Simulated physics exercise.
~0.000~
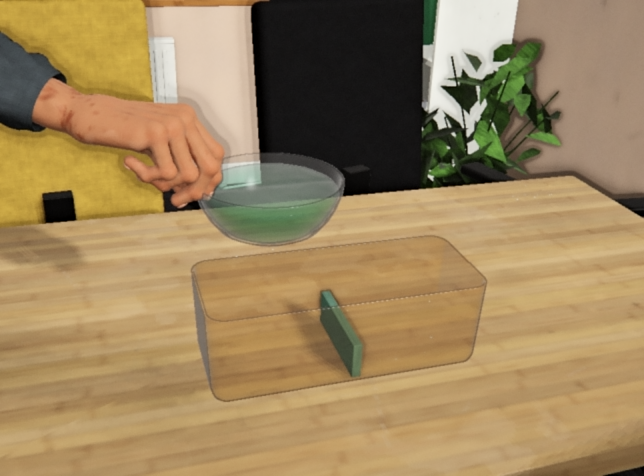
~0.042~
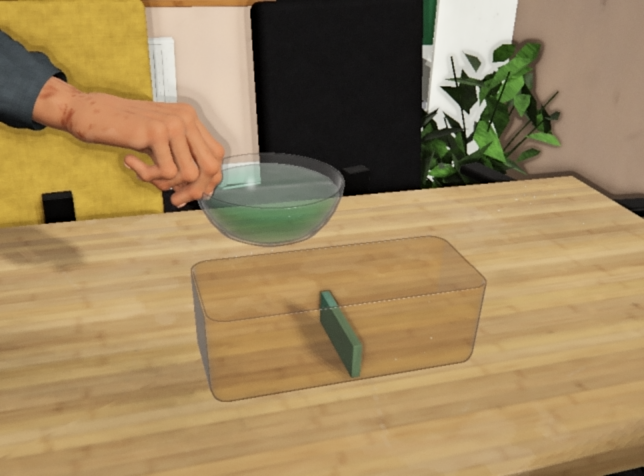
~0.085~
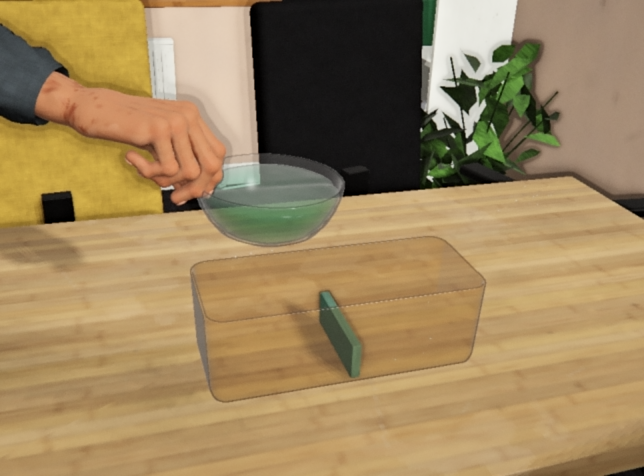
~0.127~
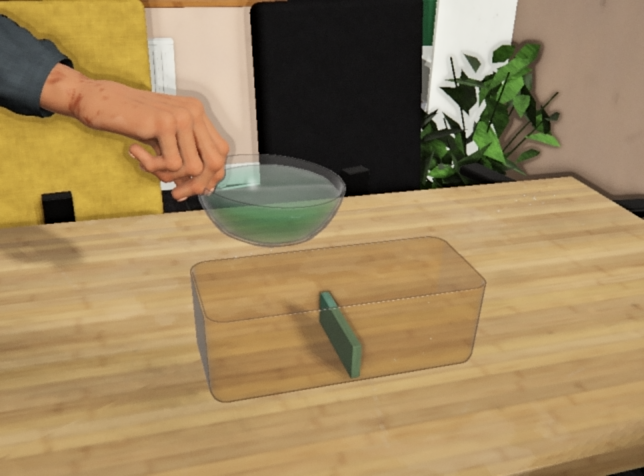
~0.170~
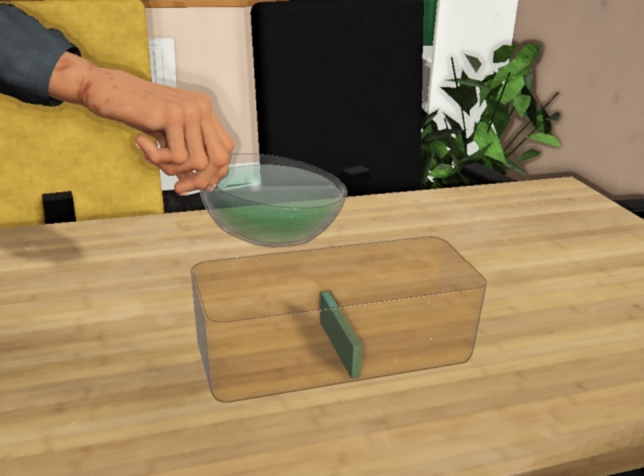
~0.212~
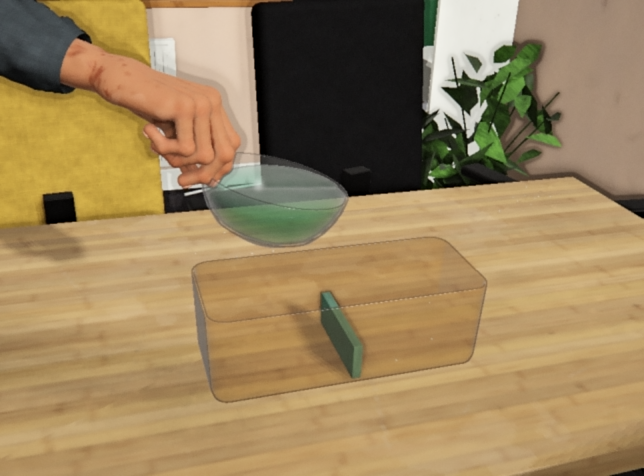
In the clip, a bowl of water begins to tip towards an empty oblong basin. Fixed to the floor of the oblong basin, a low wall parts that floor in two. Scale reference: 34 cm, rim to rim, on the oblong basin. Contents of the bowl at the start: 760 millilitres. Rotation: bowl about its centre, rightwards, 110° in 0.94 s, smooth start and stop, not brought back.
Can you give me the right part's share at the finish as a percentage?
Sure, about 77 percent.
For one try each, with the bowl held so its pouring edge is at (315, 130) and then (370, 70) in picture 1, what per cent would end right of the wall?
Respectively 65 and 85 %.
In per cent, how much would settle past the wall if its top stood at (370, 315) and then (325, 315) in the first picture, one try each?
45 then 85 %.
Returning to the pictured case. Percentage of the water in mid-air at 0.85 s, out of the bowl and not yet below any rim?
Something like 1 per cent of the total.
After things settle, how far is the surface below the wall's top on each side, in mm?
For the left, around 40 mm; for the right, around 18 mm.
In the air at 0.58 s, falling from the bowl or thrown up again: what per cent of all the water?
Roughly 32 percent.
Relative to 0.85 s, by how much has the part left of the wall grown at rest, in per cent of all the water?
Roughly 1 percent.
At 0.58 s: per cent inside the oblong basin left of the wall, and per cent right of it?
Left roughly 1 per cent, right roughly 42.
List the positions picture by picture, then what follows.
Tilt 0°; pouring edge (340, 174); surface from (198, 191) to (334, 180); the oblong basin's rim runs from (199, 292) to (465, 260); the wall's top is at (341, 318), in the first picture.
Tilt 1°; pouring edge (339, 175); surface from (198, 191) to (334, 181), in the second picture.
Tilt 2°; pouring edge (339, 177); surface from (198, 190) to (334, 182), in the third picture.
Tilt 5°; pouring edge (340, 181); surface from (200, 189) to (335, 184), in the fourth picture.
Tilt 9°; pouring edge (342, 185); surface from (203, 188) to (337, 184), in the fifth picture.
Tilt 13°; pouring edge (343, 191); surface from (205, 188) to (340, 185), in the sixth picture.
After 0.58 s the tilt is 75° and 25 per cent is still to pour, 1 is left of the wall and 42 right of it.
After 0.85 s the tilt is 108° and 0 per cent is still to pour, 21 is left of the wall and 77 right of it.
After 1.13 s the tilt is 110° and 0 per cent is still to pour, 22 is left of the wall and 77 right of it.
After 1.44 s the tilt is 110° and 0 per cent is still to pour, 22 is left of the wall and 77 right of it.
In the end 22 per cent lies left of the wall, 77 right of it and 1 outside.
